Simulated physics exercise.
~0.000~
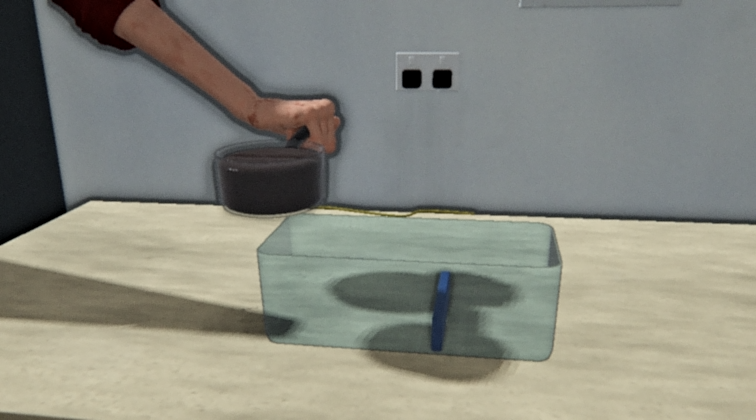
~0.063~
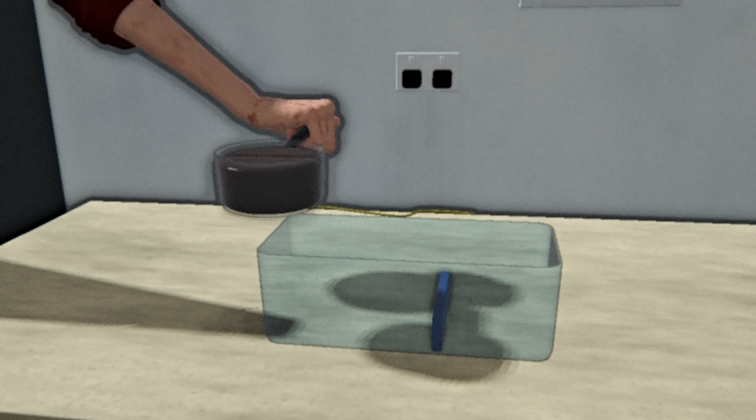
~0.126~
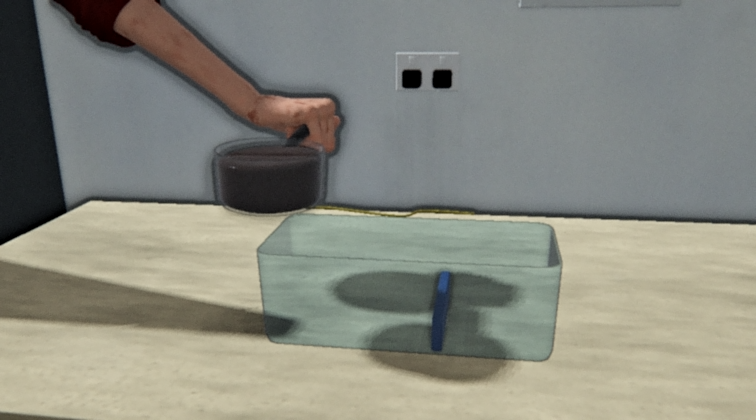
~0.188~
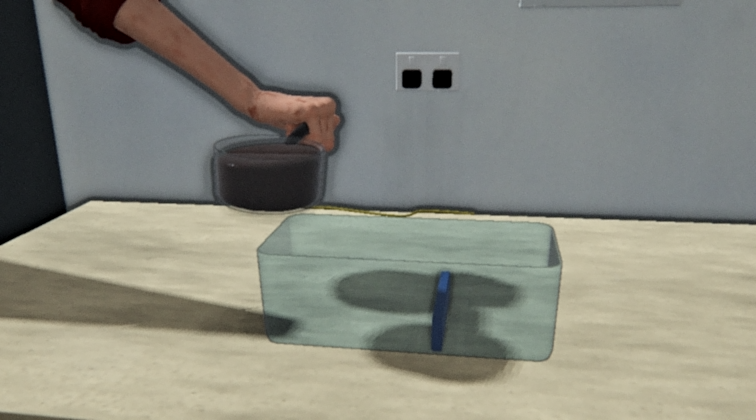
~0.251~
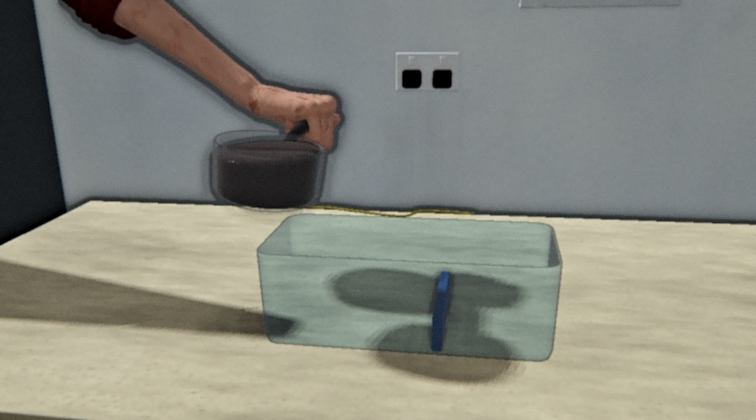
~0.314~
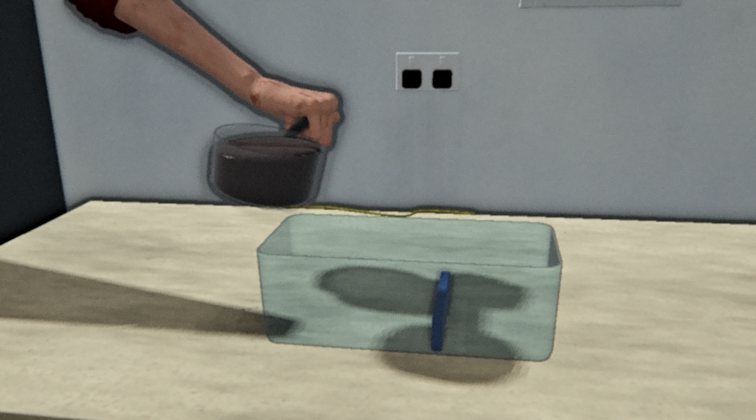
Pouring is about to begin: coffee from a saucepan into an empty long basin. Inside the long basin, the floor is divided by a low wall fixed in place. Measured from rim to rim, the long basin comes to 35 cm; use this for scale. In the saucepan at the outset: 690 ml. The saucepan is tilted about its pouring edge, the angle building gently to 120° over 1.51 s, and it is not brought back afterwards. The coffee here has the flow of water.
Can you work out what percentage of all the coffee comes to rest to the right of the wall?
I would put it at 4 per cent.
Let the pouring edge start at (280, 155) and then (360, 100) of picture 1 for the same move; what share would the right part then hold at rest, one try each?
5 and 80 %.
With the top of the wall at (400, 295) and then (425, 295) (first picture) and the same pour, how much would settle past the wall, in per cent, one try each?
In order, 65 and 15 per cent.
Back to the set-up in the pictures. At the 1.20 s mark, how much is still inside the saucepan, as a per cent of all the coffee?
Around 4 in a hundred.
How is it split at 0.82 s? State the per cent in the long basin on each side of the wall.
Around 22 on the left side and 0 on the right side.
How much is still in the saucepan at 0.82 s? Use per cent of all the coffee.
Around 48 in a hundred.
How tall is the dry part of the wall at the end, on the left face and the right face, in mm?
Near 20 mm for the left and near 42 mm for the right.
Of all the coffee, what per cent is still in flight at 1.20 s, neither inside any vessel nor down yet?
Close to 9 in every hundred parts.
Then, 0.82 s in, the tilt is 68° and 47 per cent is still to pour, 21 is left of the wall and 0 right of it.
Then, 1.20 s in, the tilt is 108° and 4 per cent is still to pour, 85 is left of the wall and 2 right of it.
Then, 1.59 s in, the tilt is 120° and 0 per cent is still to pour, 95 is left of the wall and 4 right of it.
Then, 2.01 s in, the tilt is 120° and 0 per cent is still to pour, 95 is left of the wall and 4 right of it.
Finally, 95 per cent lies left of the wall, 4 right of it and 1 outside.
